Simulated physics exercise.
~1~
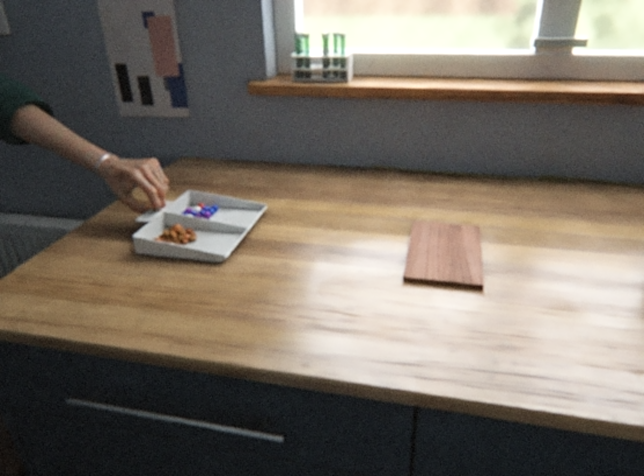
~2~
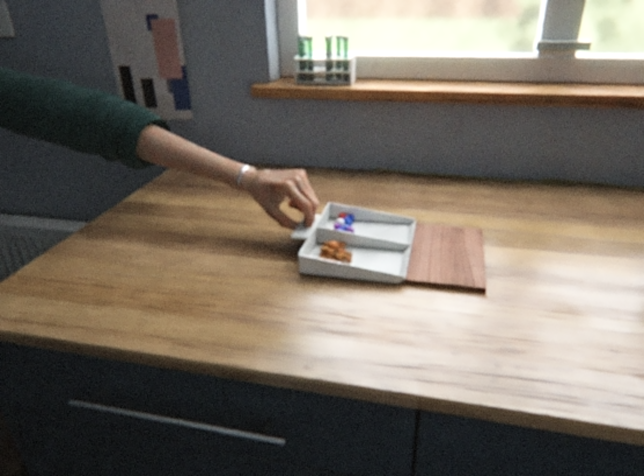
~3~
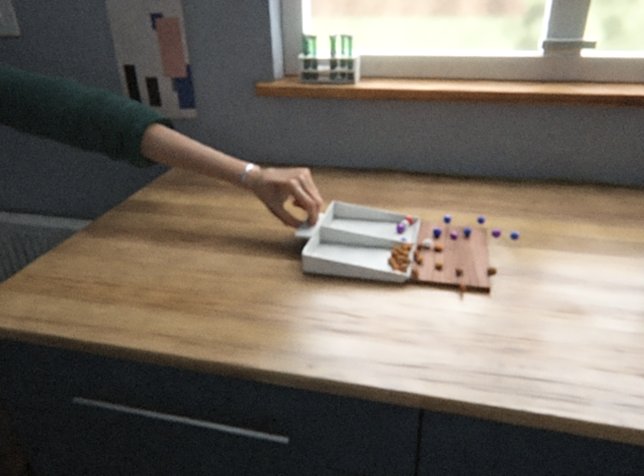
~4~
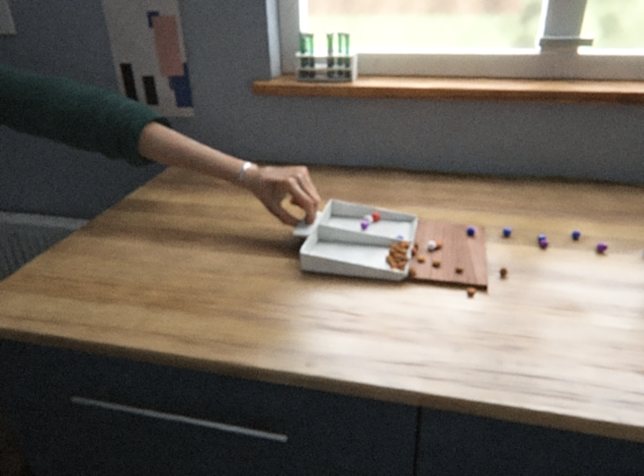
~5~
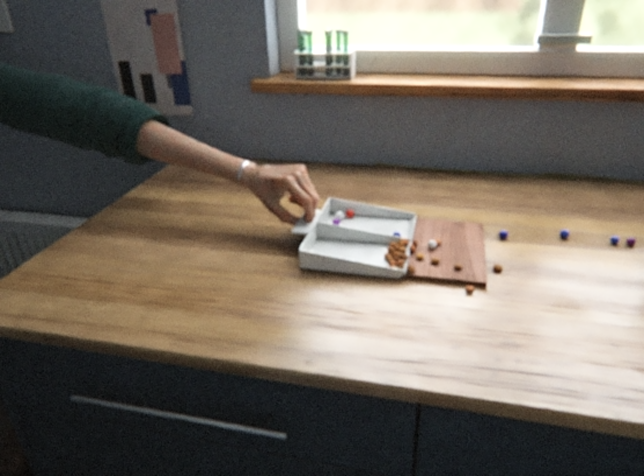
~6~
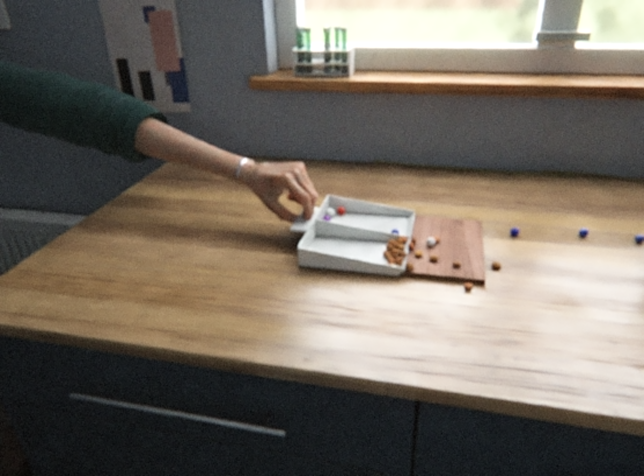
On a wooden countertop, a hand slides a divided tray into a board, spilling small pieces rightward.
